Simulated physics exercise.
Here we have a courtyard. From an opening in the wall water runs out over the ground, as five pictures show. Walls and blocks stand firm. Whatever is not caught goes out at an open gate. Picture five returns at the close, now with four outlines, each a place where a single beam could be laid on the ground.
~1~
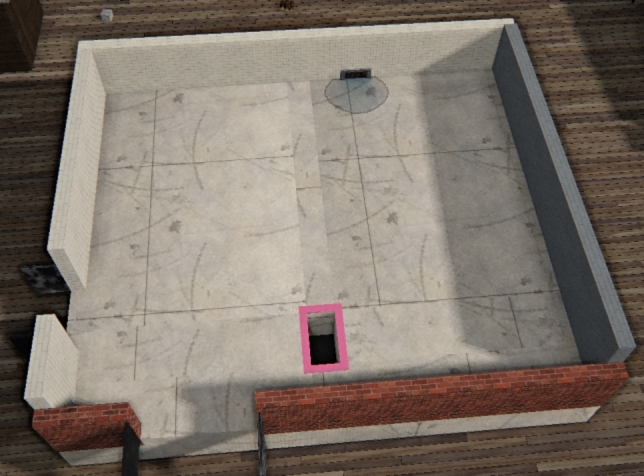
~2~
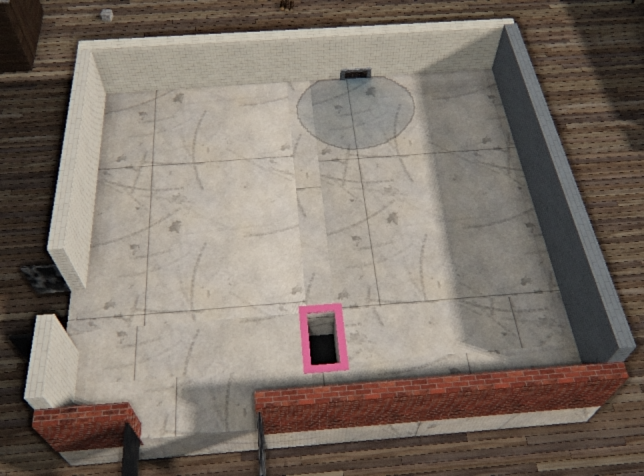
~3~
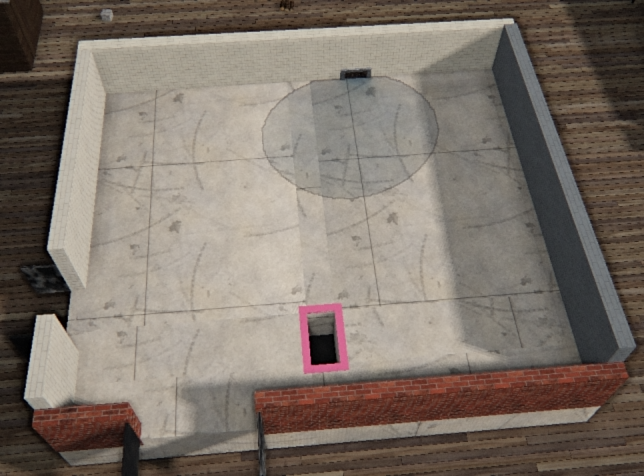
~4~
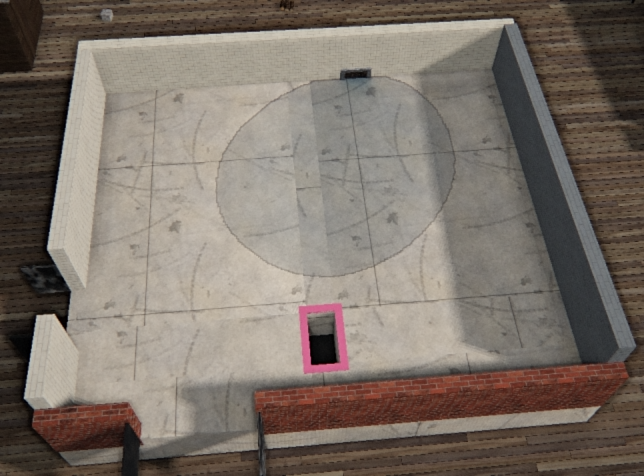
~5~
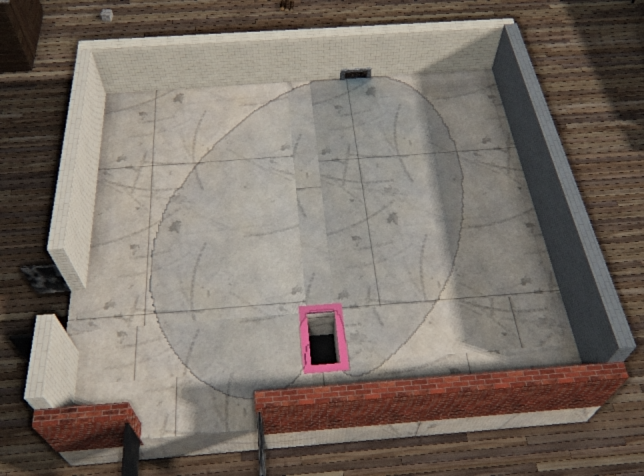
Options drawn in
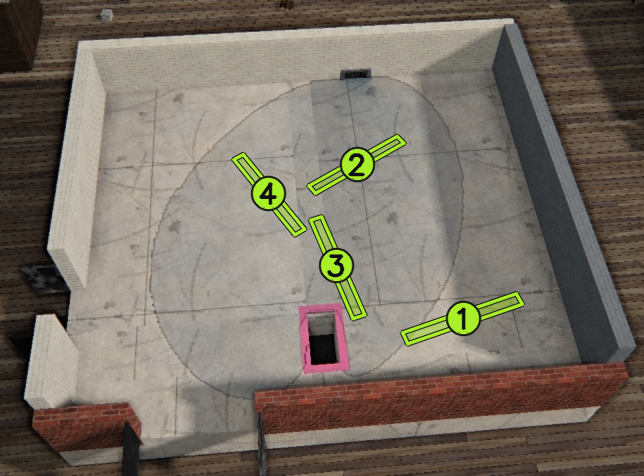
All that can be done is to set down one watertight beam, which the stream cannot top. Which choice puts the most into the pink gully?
Use place 4.
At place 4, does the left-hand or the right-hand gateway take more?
The right one.
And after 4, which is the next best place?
Here it is place 1.
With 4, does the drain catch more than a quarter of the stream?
Yes, it does.
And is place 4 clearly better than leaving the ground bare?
Yes.
In lime, 1 from (405, 338) to (519, 298); 2 from (312, 189) to (400, 139); 3 from (316, 218) to (358, 316); 4 from (238, 157) to (299, 232).
For place 1, about 25 % of the stream goes into the pink gully, about 74 % out by the gates.
For place 2, about 9 % of the stream goes into the pink gully, about 90 % out by the gates.
For place 3, about 7 % of the stream goes into the pink gully, about 92 % out by the gates.
For place 4, about 41 % of the stream goes into the pink gully, about 57 % out by the gates.
